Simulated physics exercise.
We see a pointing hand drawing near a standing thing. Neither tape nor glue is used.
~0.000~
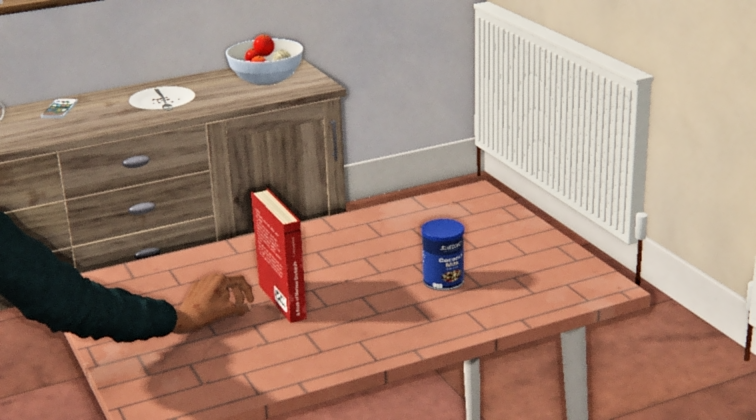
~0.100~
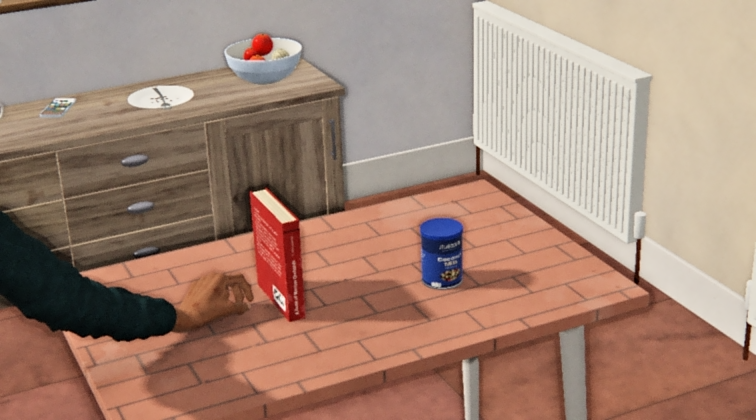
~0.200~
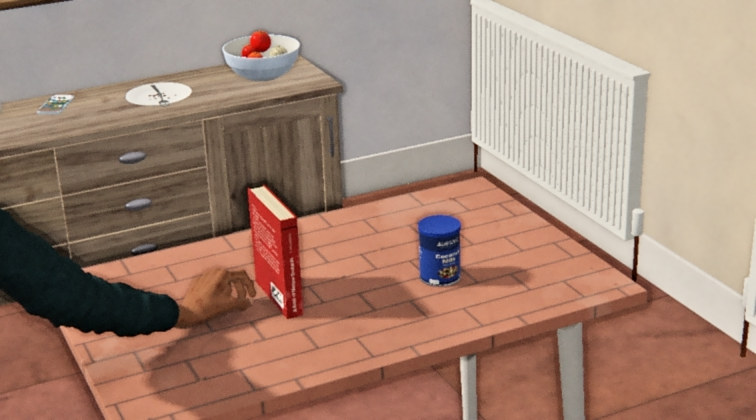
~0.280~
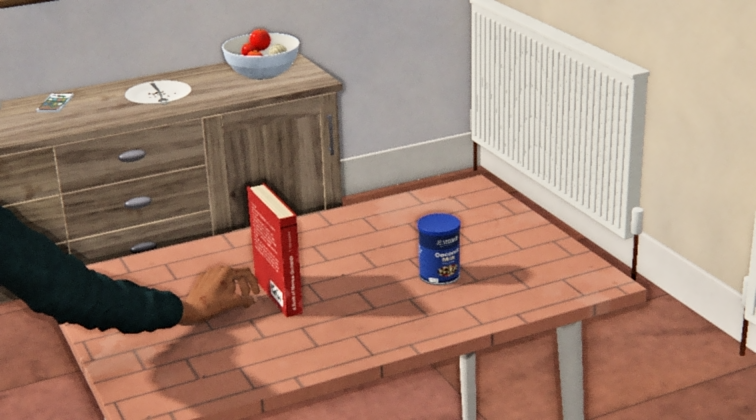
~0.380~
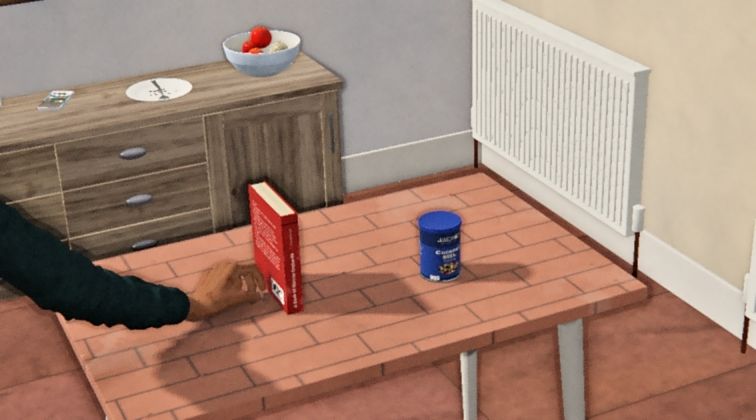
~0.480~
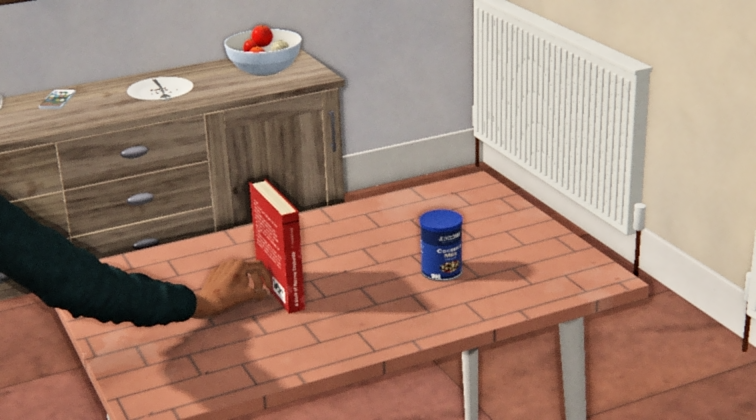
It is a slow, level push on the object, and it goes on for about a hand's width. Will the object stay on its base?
It stands.
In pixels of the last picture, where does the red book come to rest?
The object ends up somewhere near (334, 232).
After 0.78 s, red book slid a little near (291, 242).
After 1.18 s, red book slid a little near (313, 237).
After 1.48 s, red book slid about its own width near (328, 233).
At rest (2.2 s), moved from the start, red book. Seen from the same camera at the end, red book near (334, 232).
